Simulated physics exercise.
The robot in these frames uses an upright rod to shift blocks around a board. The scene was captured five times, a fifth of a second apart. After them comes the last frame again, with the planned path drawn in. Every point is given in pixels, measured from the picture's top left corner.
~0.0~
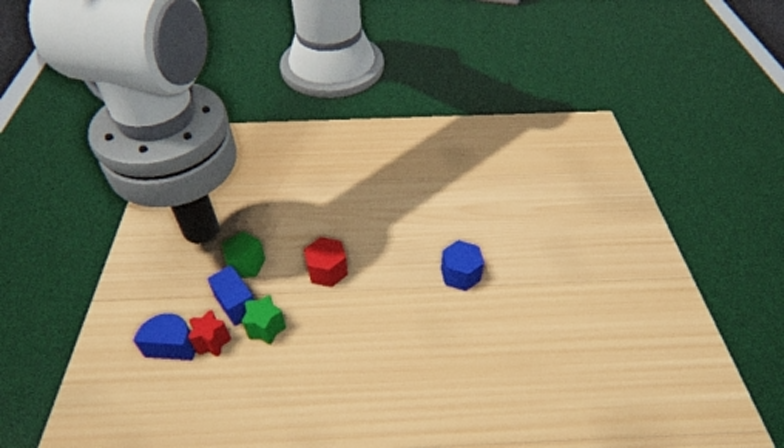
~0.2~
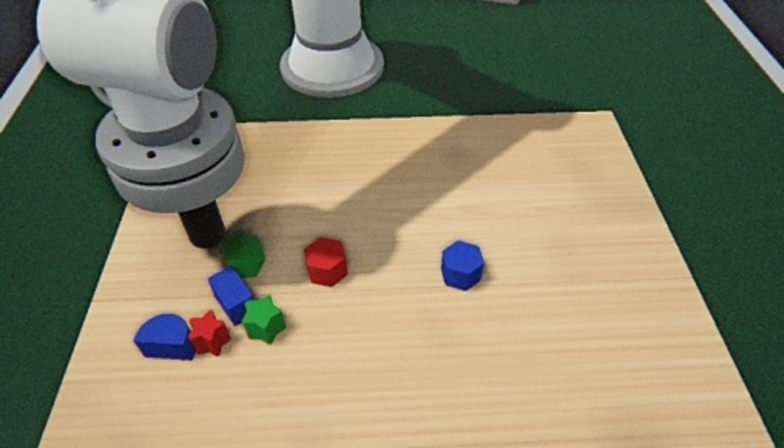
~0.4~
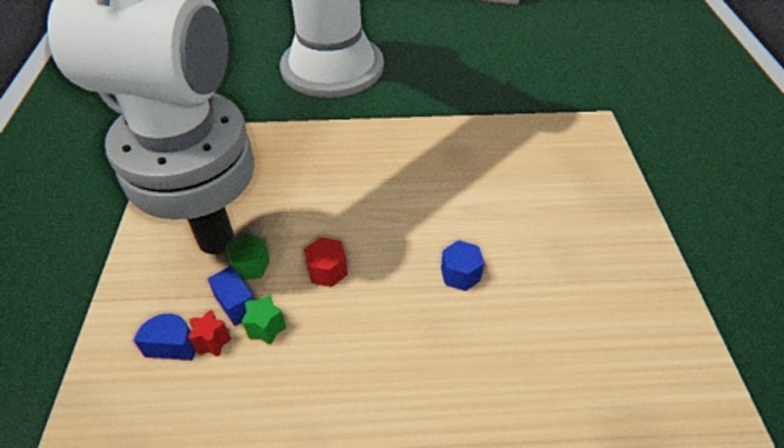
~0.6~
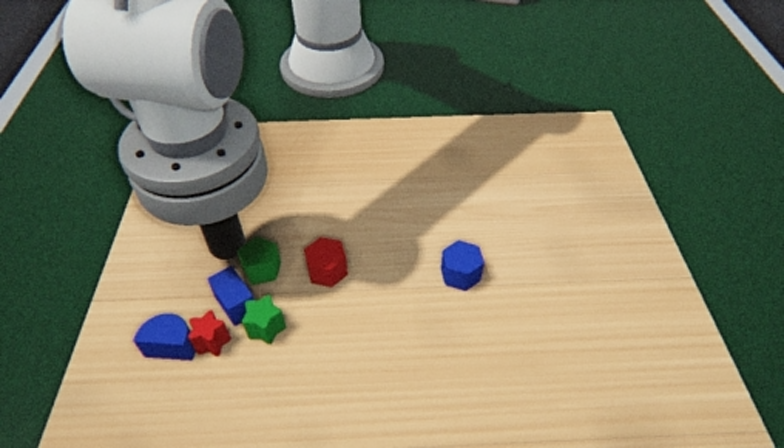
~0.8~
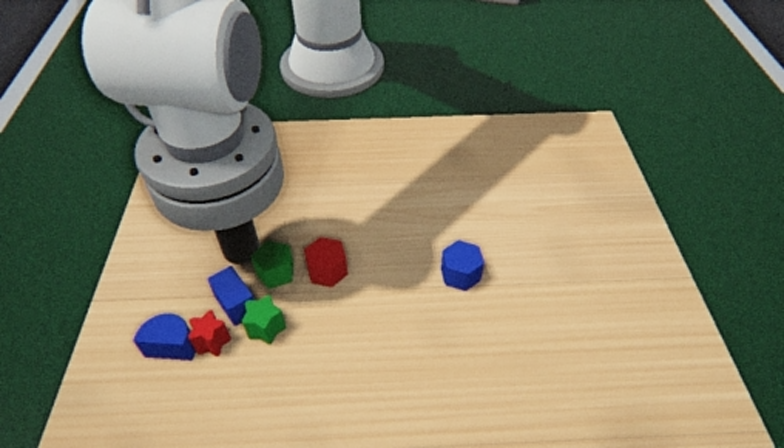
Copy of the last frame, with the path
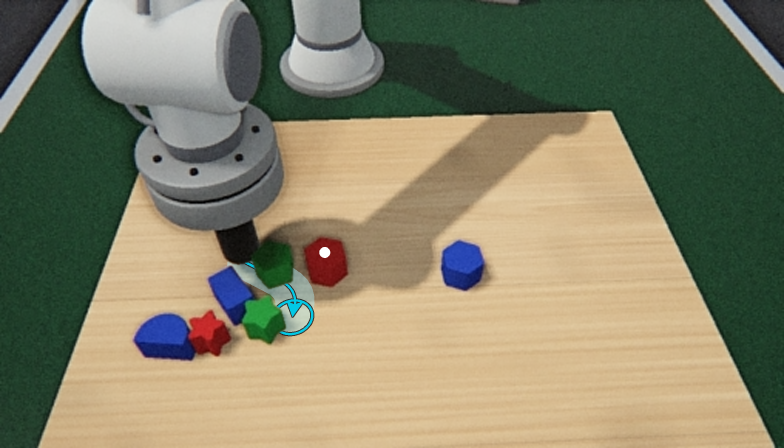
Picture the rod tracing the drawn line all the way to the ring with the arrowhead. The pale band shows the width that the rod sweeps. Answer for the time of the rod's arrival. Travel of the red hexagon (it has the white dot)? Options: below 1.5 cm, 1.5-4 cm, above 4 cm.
Between 1.5 and 4 cm.
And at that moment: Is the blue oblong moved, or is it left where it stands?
Still in place.
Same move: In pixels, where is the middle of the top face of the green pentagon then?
At roughly (329, 276).
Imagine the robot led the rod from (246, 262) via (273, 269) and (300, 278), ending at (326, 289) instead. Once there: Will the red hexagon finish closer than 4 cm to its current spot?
That would be a no.
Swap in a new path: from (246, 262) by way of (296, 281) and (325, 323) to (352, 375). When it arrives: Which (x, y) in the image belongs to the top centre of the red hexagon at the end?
Its top middle will sit at (366, 253).
The line goes from (246, 262) by way of (270, 275) and (292, 290) to (293, 317); the dot is on the red hexagon.
What follows on the original path. Halfway along, rod at (280, 271); green pentagon at (314, 268), turned 30° anticlockwise; red hexagon at (347, 252), turned 15° anticlockwise.
At the end, rod at (290, 306); blue oblong unmoved; green star-shaped block at (256, 316); green pentagon at (329, 276), turned 45° anticlockwise; red hexagon at (353, 252), turned 30° anticlockwise.
